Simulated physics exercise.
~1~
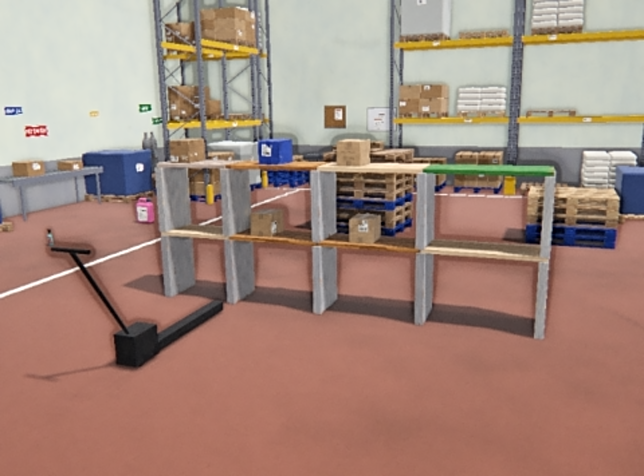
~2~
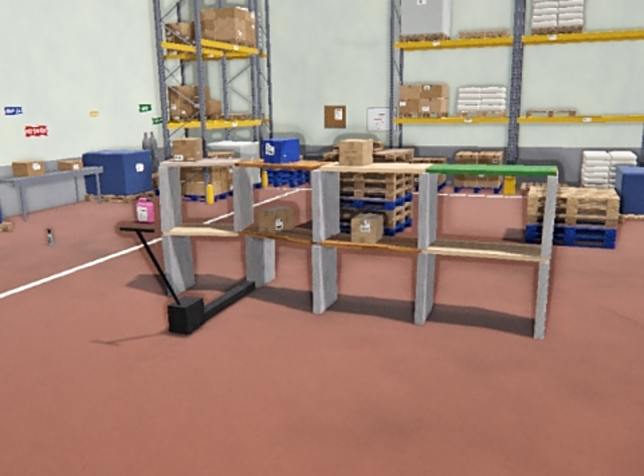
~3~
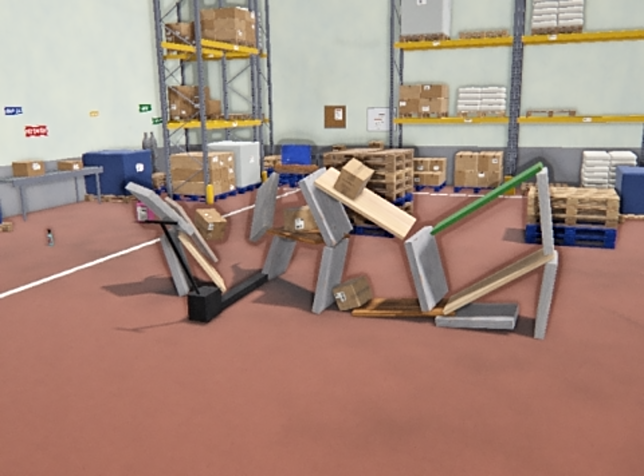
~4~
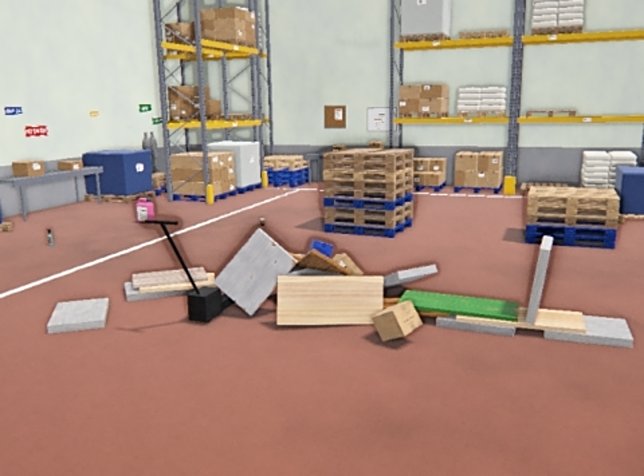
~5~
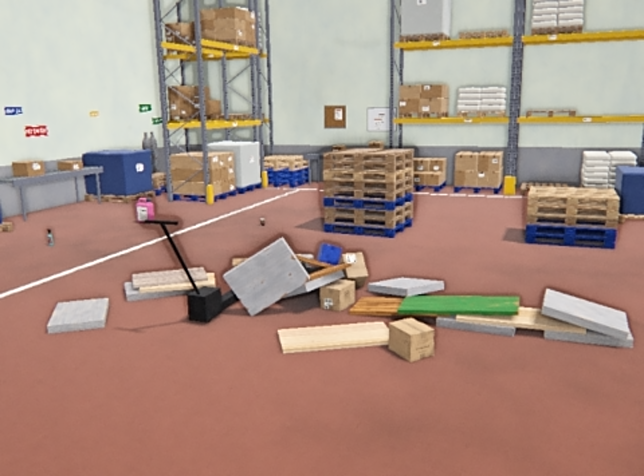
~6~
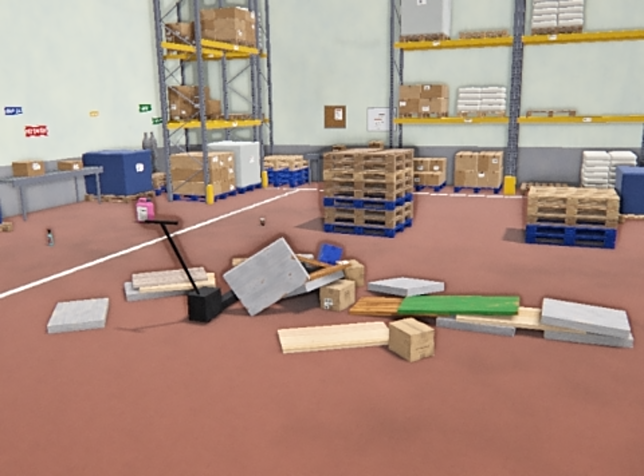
A long two-tier shelf of loose boards on grey uprights stands on the reddish floor of a warehouse, seen from the front by a still camera, with racks and stacked pallets behind. Brown cartons and a blue one sit on it, and a green board tops its right end. A black floor jack at the left slides right into the base of an upright. The uprights lean and topple, the boards tilt, and the cartons tumble as the whole run collapses. Everything ends in a low, still heap, the green board lying nearly flat at right and the blue carton behind a tilted grey slab.
